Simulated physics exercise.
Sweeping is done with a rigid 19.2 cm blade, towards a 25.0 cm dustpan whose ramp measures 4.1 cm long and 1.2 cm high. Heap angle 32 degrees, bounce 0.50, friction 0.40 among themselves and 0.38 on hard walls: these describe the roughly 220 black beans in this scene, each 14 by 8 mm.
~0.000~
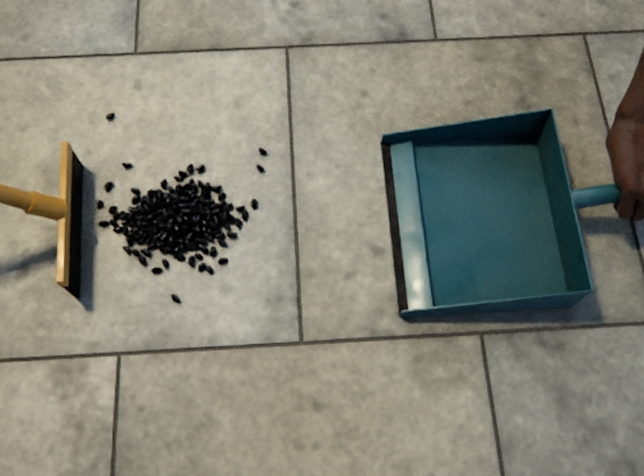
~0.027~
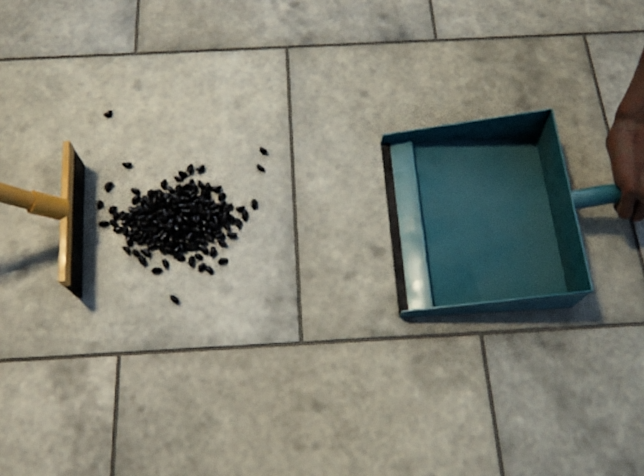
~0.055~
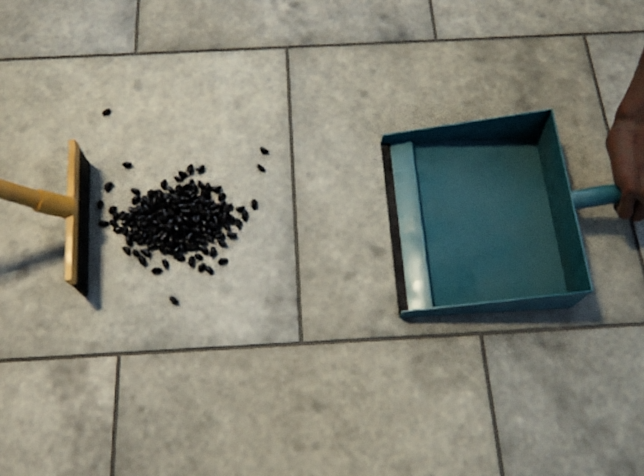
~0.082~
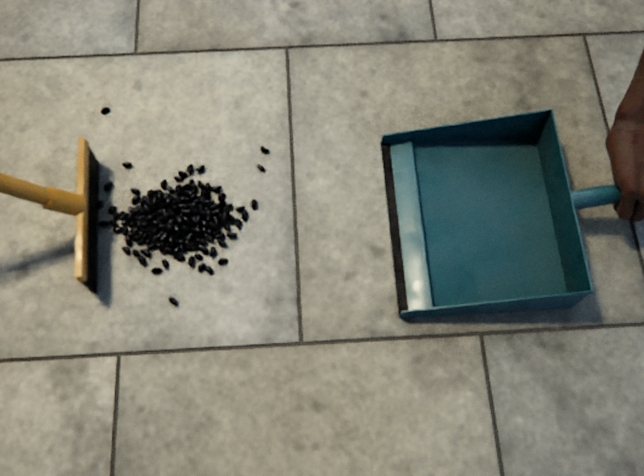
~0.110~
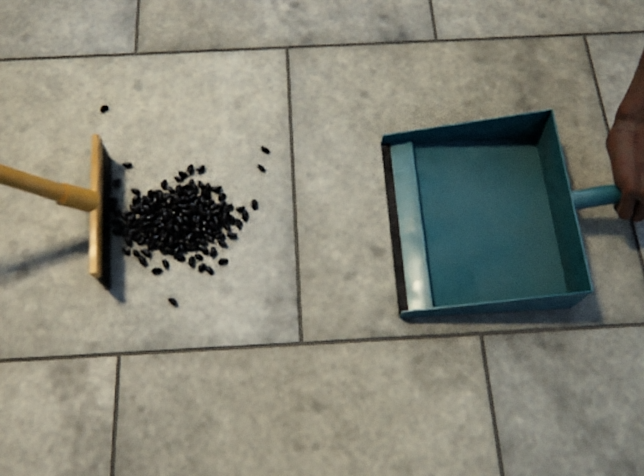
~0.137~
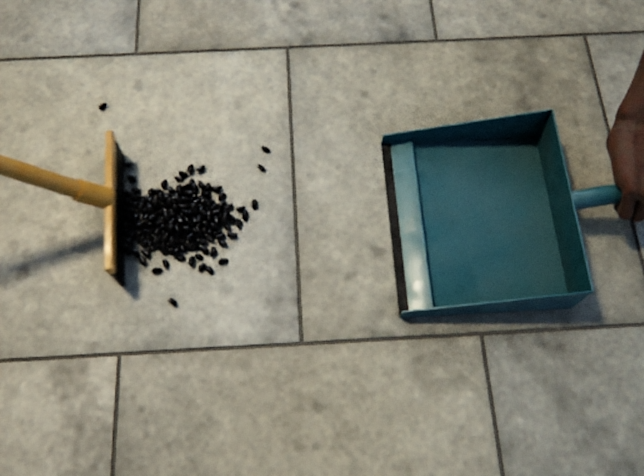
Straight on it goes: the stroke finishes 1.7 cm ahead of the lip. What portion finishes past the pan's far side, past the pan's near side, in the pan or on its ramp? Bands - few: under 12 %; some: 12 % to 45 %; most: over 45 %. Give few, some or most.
Far side: Some, near side: Few, pan: Some.
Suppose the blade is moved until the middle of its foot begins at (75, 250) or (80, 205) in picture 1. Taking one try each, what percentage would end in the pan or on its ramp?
Estimates: 40 percent and 25 percent.
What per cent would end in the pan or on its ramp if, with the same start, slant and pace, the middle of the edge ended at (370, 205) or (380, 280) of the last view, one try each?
The two tries give about 50 and 35 percent.
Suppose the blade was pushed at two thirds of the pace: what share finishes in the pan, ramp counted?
In that case some 30 per cent.
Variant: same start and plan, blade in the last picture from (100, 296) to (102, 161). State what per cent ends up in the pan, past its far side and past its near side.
Final per cent - pan 10, far 0, near 10.
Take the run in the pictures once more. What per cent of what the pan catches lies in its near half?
About 10 percent of it.
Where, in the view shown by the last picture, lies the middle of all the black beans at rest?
Close to pixel (389, 177).
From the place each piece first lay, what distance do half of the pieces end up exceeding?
Roughly 30 centimetres.
Then, at 0.40 s, middle of the blade 19 cm from the lip; 0 % over the lip, far side 5 %, near side 0 %.
After 0.57 s, middle of the blade 8 cm from the lip; 0 % over the lip, far side 15 %, near side 0 %.
After 0.86 s, middle of the blade 2 cm from the lip; 35 % over the lip, far side 25 %, near side 0 %.
At rest (2.8 s), far side 25 %, near side 0 %, pan 35 %, in front of the lip or behind the blade 40 %.
